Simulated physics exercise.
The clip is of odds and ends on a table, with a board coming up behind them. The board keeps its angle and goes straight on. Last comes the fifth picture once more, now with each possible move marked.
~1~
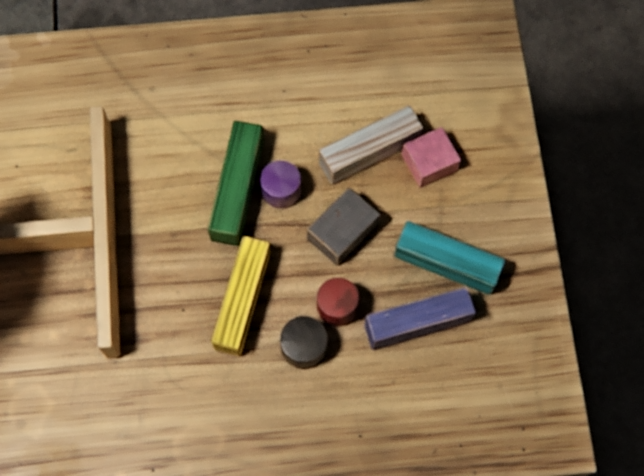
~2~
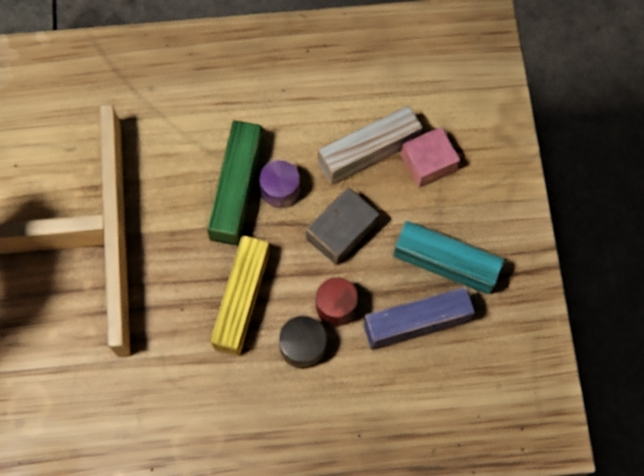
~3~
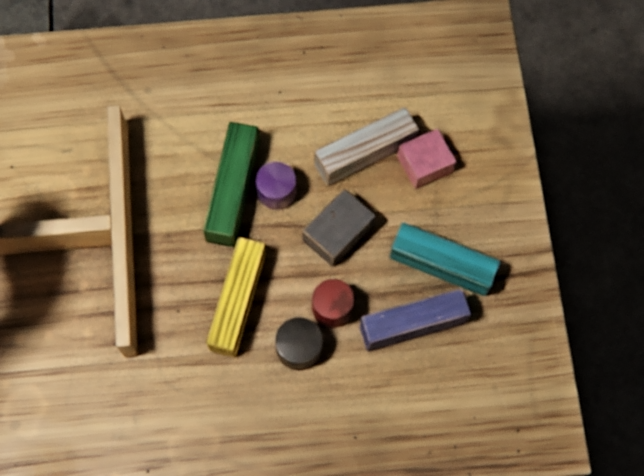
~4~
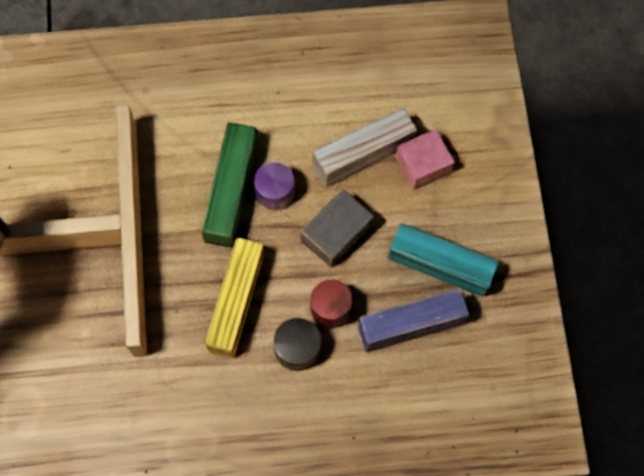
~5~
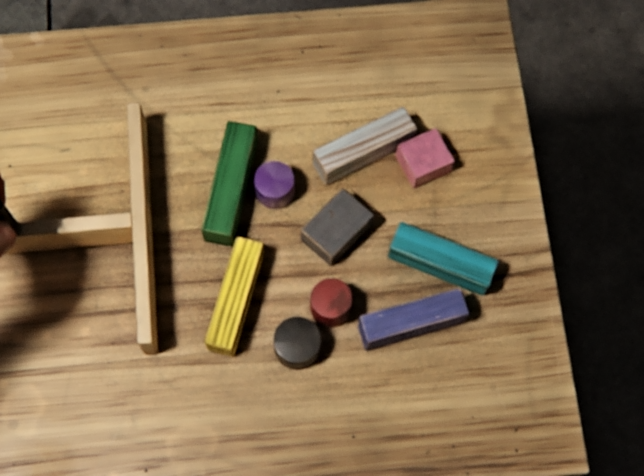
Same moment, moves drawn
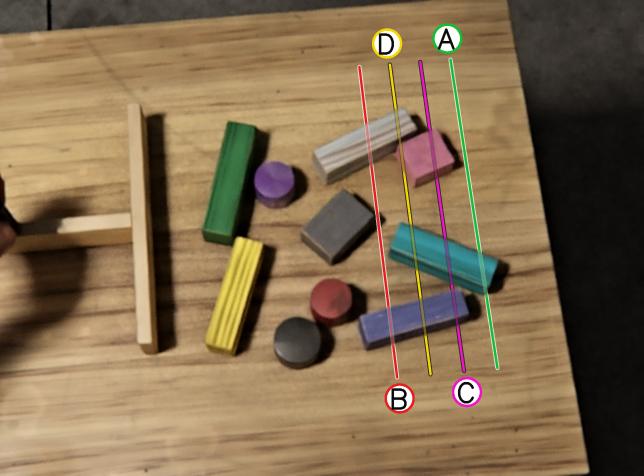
A wooden T-shaped board slides steadily rightward across the left side of a pale wooden table seen from above, narrowing the gap to the blocks, while a dark hand edges into view on its handle. Green and yellow sticks lie nearest it, with purple, red and black discs, a grey block, a whitish stick, a pink block, and turquoise and blue bars further right. These pieces stay in place relative to the table, and the view shifts very slightly.
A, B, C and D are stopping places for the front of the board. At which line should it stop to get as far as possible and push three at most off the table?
No fourth one falls up to A.
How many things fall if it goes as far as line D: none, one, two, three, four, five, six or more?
By then, none.
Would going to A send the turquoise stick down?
Yes.
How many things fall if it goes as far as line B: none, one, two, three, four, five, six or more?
The count is none.
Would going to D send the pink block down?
No.
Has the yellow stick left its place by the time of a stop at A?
Yes.
On the copy, A at (473, 206); B at (377, 215); C at (441, 209); D at (409, 212).
On A. First, board (260, 208); black tin (332, 342); white stick (373, 144).
Then, board (380, 197); turquoise stick (498, 259); blue bar (494, 310).
Finally, board (473, 189); turquoise stick over the edge; pink block over the edge; two fallen.
By contrast, B is within the limit but short; C is within the limit but short; D is within the limit but short.
